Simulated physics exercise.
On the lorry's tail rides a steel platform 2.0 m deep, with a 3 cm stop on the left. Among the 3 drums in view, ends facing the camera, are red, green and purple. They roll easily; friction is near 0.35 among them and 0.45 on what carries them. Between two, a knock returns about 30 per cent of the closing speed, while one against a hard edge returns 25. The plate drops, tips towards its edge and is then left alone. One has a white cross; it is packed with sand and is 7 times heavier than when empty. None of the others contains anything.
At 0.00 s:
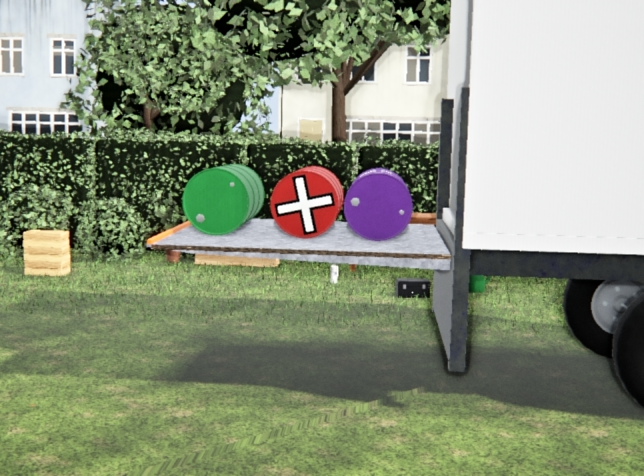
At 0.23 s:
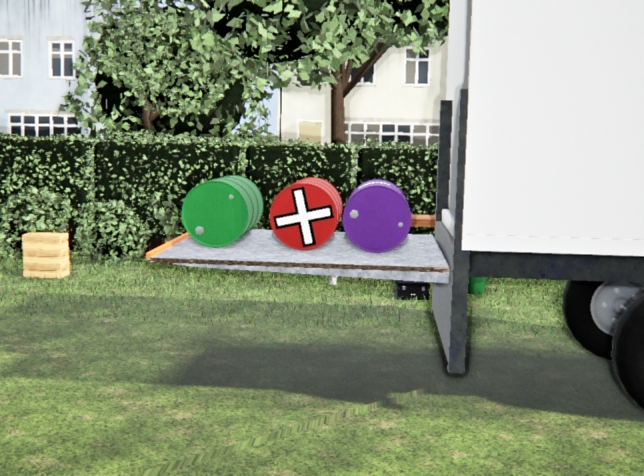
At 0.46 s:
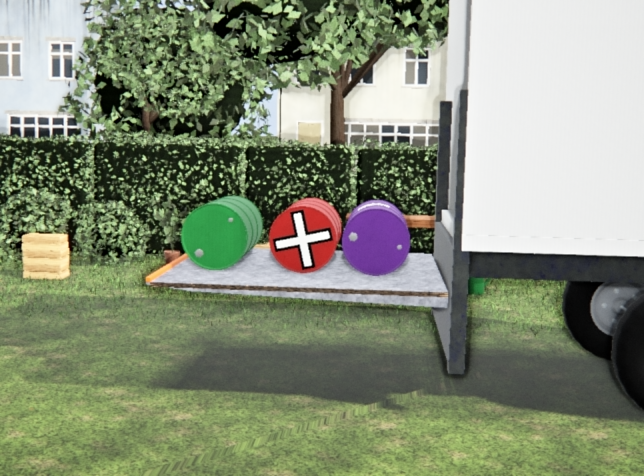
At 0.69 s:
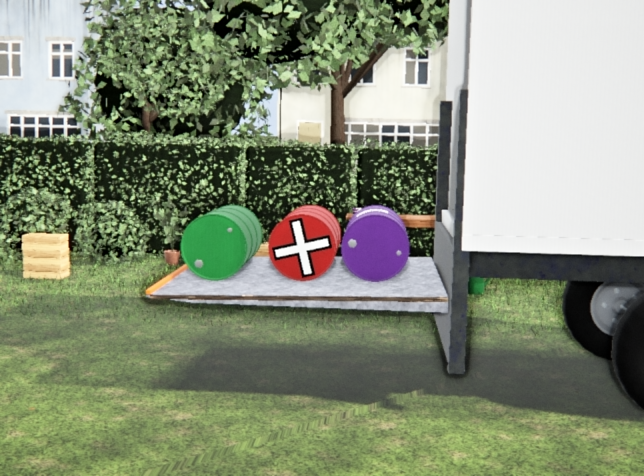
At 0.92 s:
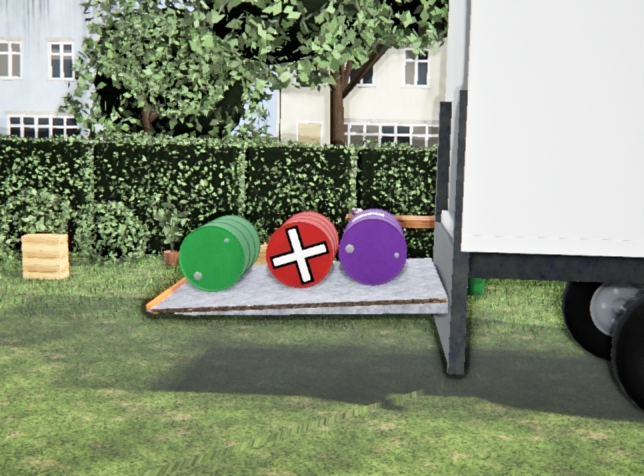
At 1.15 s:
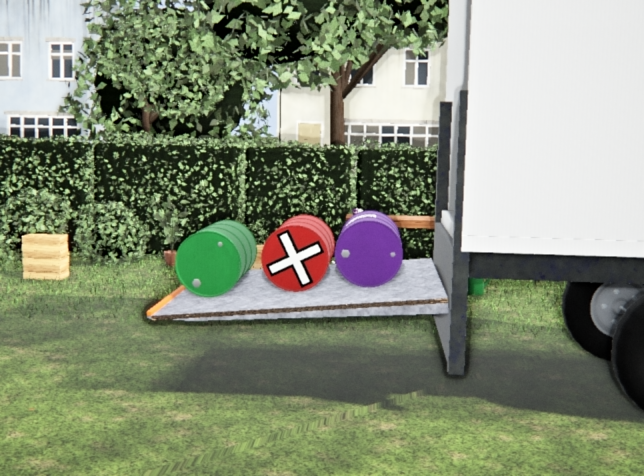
Behind a lorry on the grass, a steel platform carrying green, red and purple drums lowered level at first, then tilted slightly down to the left, and the drums rolled a little that way.
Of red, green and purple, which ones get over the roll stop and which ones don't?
Red drum makes it off, green makes it off, purple makes it off.
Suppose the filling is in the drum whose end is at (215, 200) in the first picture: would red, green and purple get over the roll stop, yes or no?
Red does not, green does not, purple does not.
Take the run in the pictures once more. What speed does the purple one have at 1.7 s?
Speed approx. 0.4 m/s.
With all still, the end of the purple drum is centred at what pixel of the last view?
My best guess is somewhere around (152, 349).
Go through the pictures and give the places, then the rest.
The first picture shows red (305, 205), green (216, 202), purple (378, 207); plate level; stop at (149, 242); white cross at (305, 205).
The second picture shows red (303, 217), green (215, 214), purple (377, 219); plate level.
The third picture shows red (303, 240), green (214, 237), purple (376, 242); plate level.
The fourth picture shows red (302, 248), green (214, 247), purple (375, 248); plate tilted 2°; stop at (148, 292).
The fifth picture shows red (299, 255), green (212, 259), purple (373, 252); plate tilted 4°.
The sixth picture shows red (295, 259), green (208, 264), purple (369, 254); plate tilted 6°; stop at (149, 314).
Then, 1.7 s in, red is on the plate, 70 cm from the stop, rolling left; green is on the plate, 15 cm from the stop, rolling left; purple is on the plate, 130 cm from the stop, rolling left; 0 of 3 are off.
Then, 2.4 s in, red is on the plate, 35 cm from the stop, rolling left; green is over the stop and falling; purple is on the plate, 90 cm from the stop, rolling left; 1 of 3 is off.
Then, 3.1 s in, red is over the stop and falling; green is on the ground; purple is on the plate, 35 cm from the stop, rolling left; 2 of 3 are off.
Then, 3.9 s in, red is on the ground; green is off the lift, on the ground; purple is over the stop and falling; 3 of 3 are off.
In the end (5.9 s), red is on the ground; green is off the lift, on the ground; purple is on the ground; 3 of 3 are off.
